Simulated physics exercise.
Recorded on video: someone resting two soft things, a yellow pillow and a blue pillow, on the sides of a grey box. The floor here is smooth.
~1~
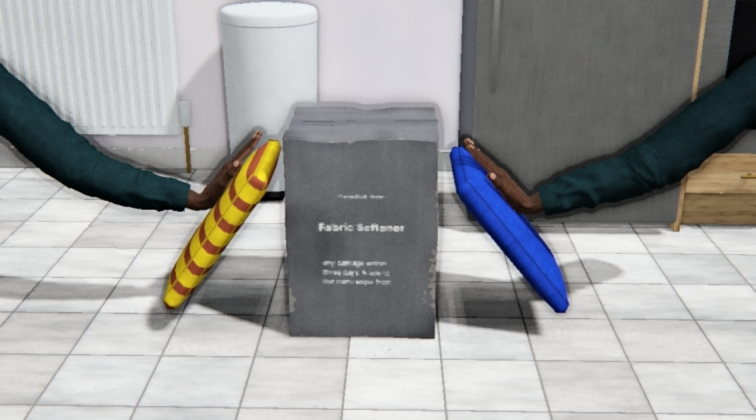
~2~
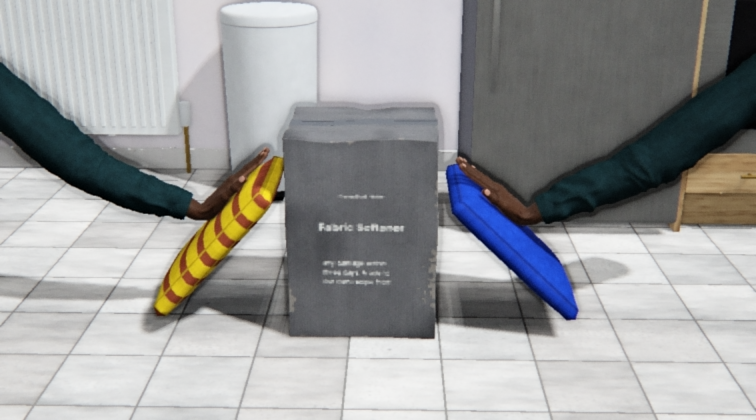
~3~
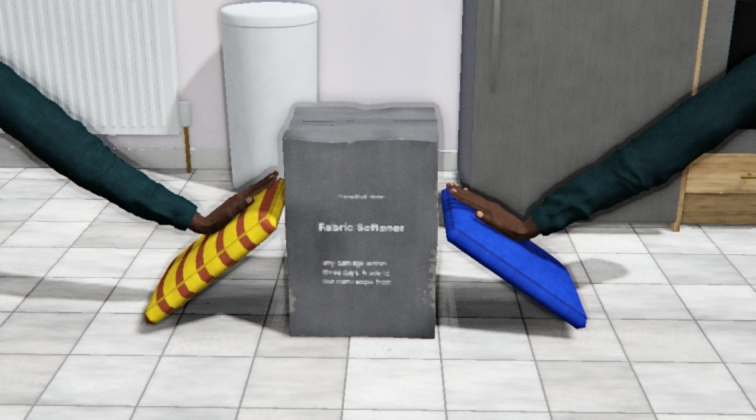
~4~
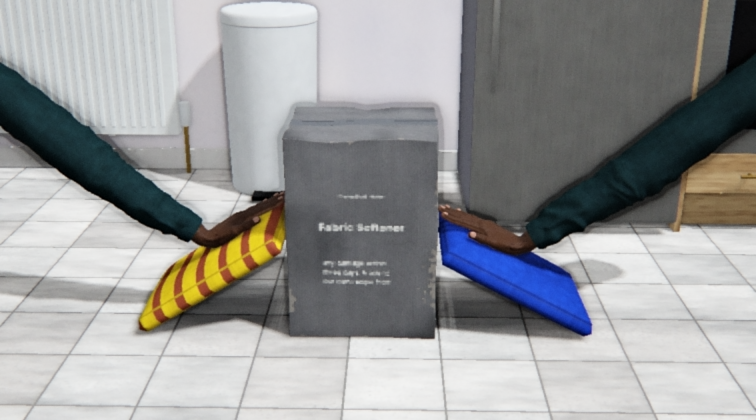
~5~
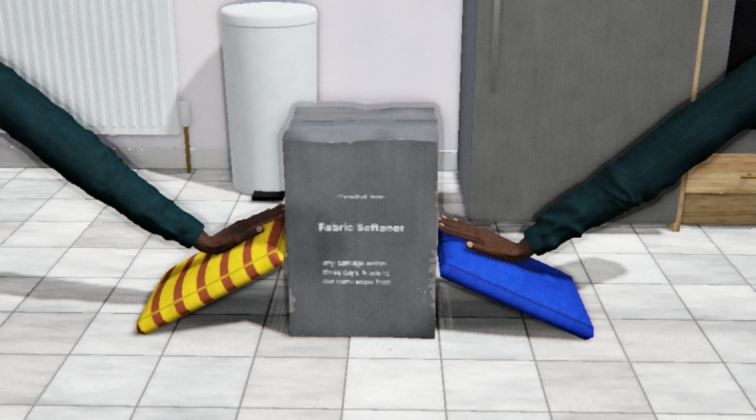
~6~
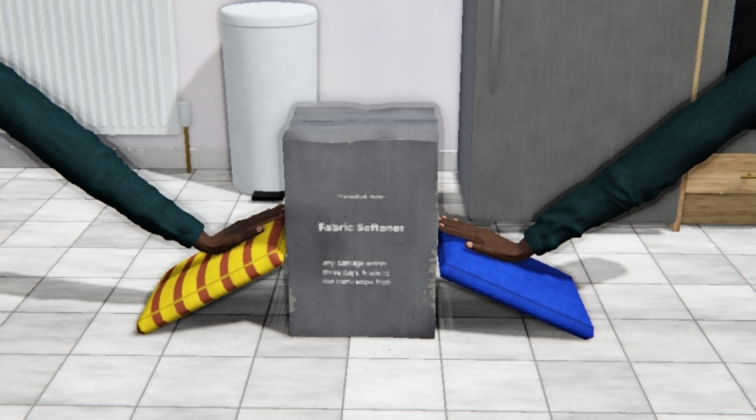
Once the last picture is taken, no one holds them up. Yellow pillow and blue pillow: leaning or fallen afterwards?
Yellow pillow - fallen; blue pillow - fallen.
Then, 0.30 s after the last picture, yellow pillow flat on the floor near (214, 291); blue pillow flat on the floor near (516, 300).
Then, 0.56 s after the last picture, yellow pillow flat on the floor near (209, 297); blue pillow flat on the floor near (515, 301).
At rest, yellow pillow flat on the floor near (209, 297); blue pillow flat on the floor near (515, 301). The yellow pillow slips and lies down and the blue pillow slumps to the floor.
